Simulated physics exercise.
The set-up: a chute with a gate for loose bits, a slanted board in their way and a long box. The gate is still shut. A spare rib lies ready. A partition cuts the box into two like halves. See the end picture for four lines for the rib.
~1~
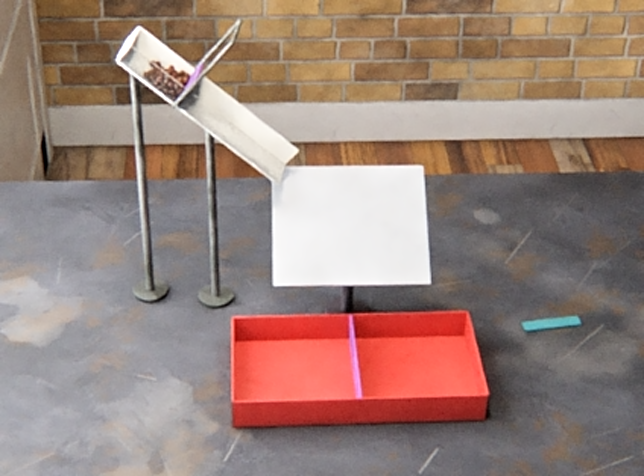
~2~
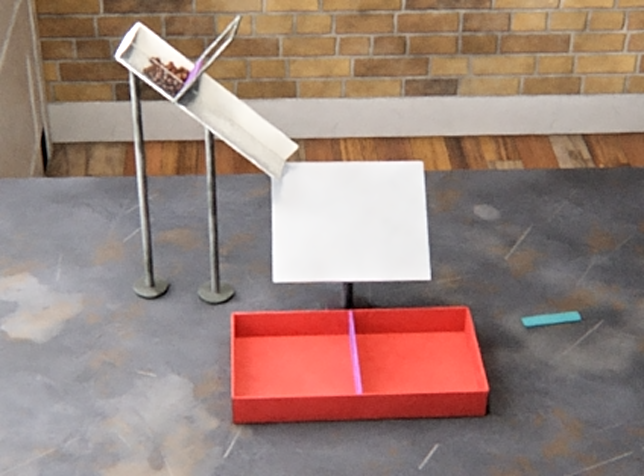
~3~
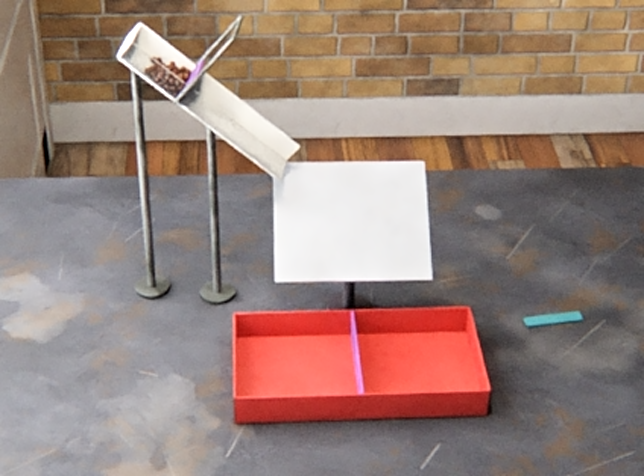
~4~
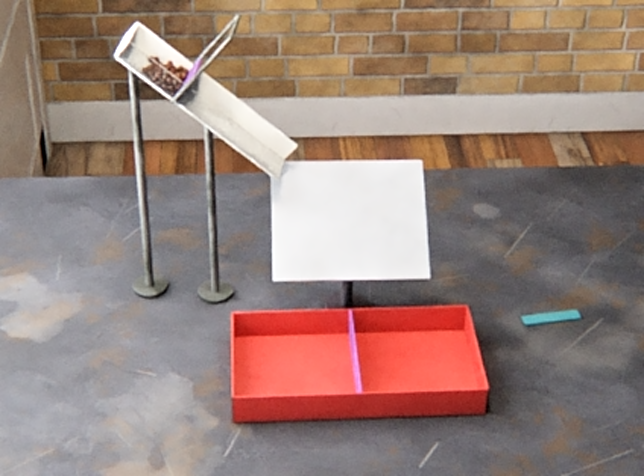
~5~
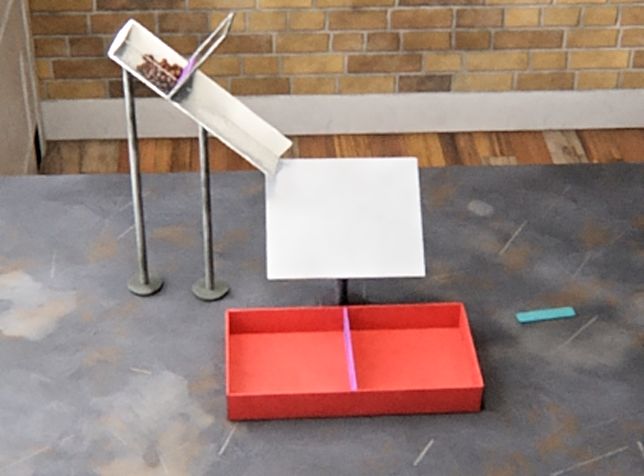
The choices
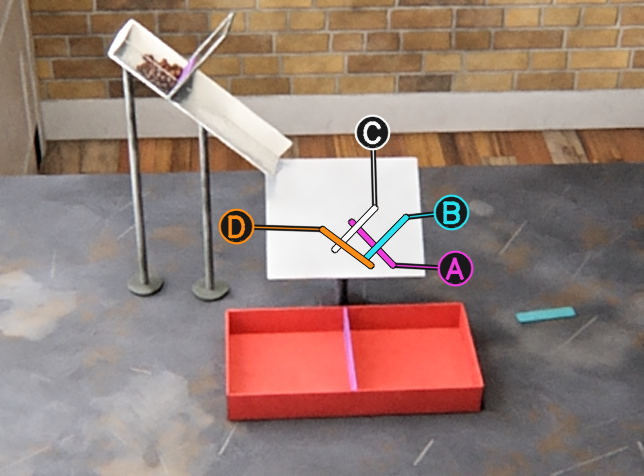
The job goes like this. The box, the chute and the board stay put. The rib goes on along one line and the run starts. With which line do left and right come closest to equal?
B works best here.
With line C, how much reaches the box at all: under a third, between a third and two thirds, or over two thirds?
Over two thirds.
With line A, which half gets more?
More lands on the right.
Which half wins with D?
More lands on the right.
On the marked copy, line A from (351, 222) to (393, 265); line B from (406, 217) to (365, 258); line C from (374, 207) to (334, 249); line D from (322, 229) to (370, 265).
If A is chosen, of what is caught, a small part in the left half, nearly all in the right.
If B is chosen, of what is caught, about half in the left half, about half in the right.
If C is chosen, of what is caught, nearly all in the left half, a small part in the right.
If D is chosen, of what is caught, about a quarter in the left half, most in the right.
